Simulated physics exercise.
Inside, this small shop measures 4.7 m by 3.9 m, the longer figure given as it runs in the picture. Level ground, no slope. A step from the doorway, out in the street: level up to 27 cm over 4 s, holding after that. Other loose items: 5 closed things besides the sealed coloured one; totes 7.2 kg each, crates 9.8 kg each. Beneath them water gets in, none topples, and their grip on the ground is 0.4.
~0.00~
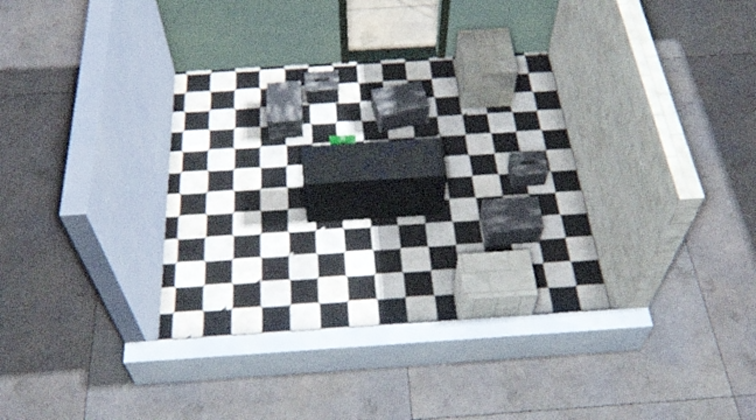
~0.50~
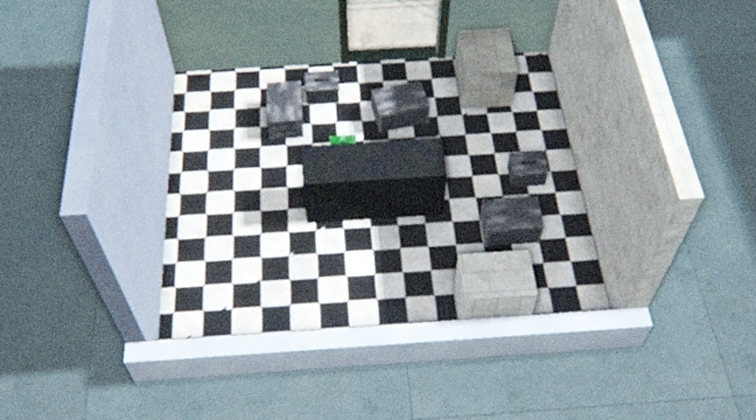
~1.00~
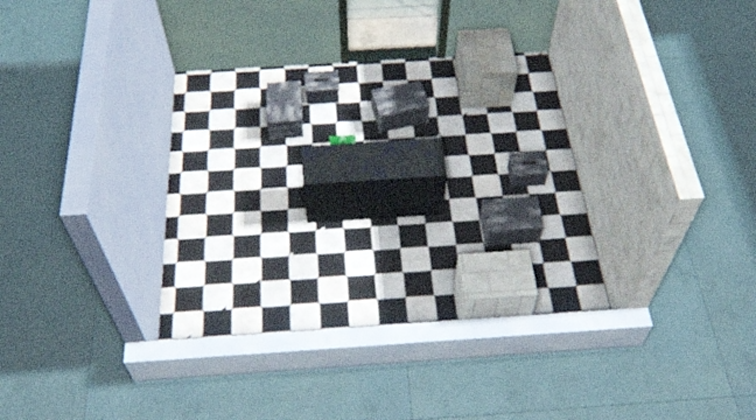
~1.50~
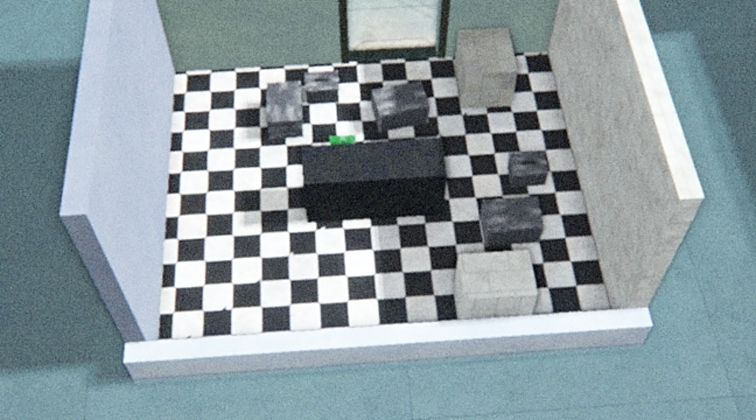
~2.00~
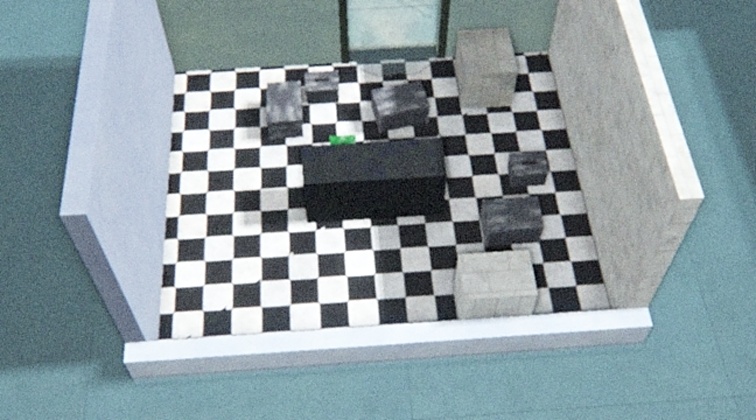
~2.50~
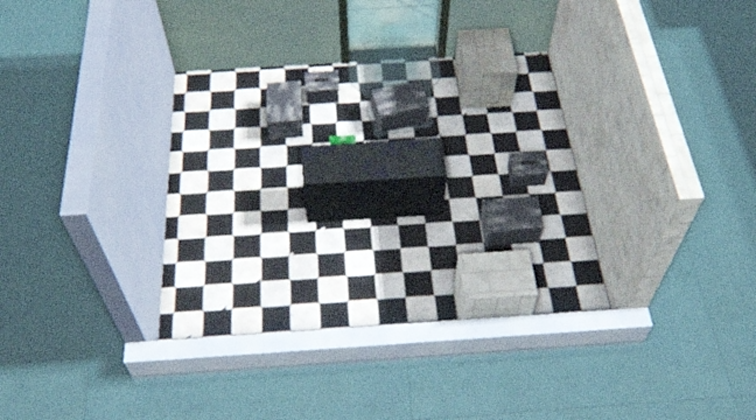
Small checkered-floor shop standing still as teal water covers the street outside, then seeping in at the back doorway past unmoving boxes.
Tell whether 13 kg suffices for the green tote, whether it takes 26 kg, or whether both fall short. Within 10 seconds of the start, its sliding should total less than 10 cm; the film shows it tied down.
The heavier one is still too little.
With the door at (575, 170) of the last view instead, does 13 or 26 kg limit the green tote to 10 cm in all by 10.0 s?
Result: Heavier option only.
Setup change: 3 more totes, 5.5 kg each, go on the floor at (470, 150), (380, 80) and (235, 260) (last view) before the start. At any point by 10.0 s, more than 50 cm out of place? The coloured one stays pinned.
Result, in order - exceeds it; exceeds it; falls shy.
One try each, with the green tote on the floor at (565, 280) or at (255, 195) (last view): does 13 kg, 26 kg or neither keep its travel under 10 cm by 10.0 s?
In order, heavier load succeeds alone and heavier load succeeds alone.
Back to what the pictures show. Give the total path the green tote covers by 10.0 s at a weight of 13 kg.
Total path: Approx. 300 cm.
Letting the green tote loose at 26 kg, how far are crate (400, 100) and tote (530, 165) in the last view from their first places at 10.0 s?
The first is 250 cm from its start, the second 200 cm.
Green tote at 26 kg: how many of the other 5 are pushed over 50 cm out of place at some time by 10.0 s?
The total is 4.
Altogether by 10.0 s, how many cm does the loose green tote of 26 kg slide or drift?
100 cm or so in all.
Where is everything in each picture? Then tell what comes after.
The first frame shows the green tote at (343, 149) rests on the ground; water covers 0.0 m2; 0 of 6 have shifted.
The second frame shows the green tote at (343, 149), on the bottom; 0.0 m2 under water; 0 of 6 have shifted.
The third frame shows the green tote at (343, 149), on the bottom; water covers 0.0 m2; 0 of 6 have shifted.
The fourth frame shows the green tote at (343, 149) rests on the ground; 0.0 m2 under water; 0 of 6 have shifted.
The fifth frame shows the green tote at (343, 149) rests on the ground; water covers 0.2 m2; 0 of 6 have shifted.
The sixth frame shows the green tote at (343, 149) rests on the ground; water covers 0.7 m2; 0 of 6 have shifted.
After 3.5 s the green tote would be 0 cm from its start with 13 kg and 0 cm from its start with 26 kg; 2 cm of water round it then.
After 4.5 s the green tote would be 33 cm from its start with 13 kg and 0 cm from its start with 26 kg; 10 cm of water round it then.
After 7.0 s the green tote would be 168 cm from its start with 13 kg and 100 cm from its start with 26 kg; 7 cm of water round it then.
After 10.0 s the green tote would be 191 cm from its start with 13 kg and 100 cm from its start with 26 kg; 9 cm of water round it then.
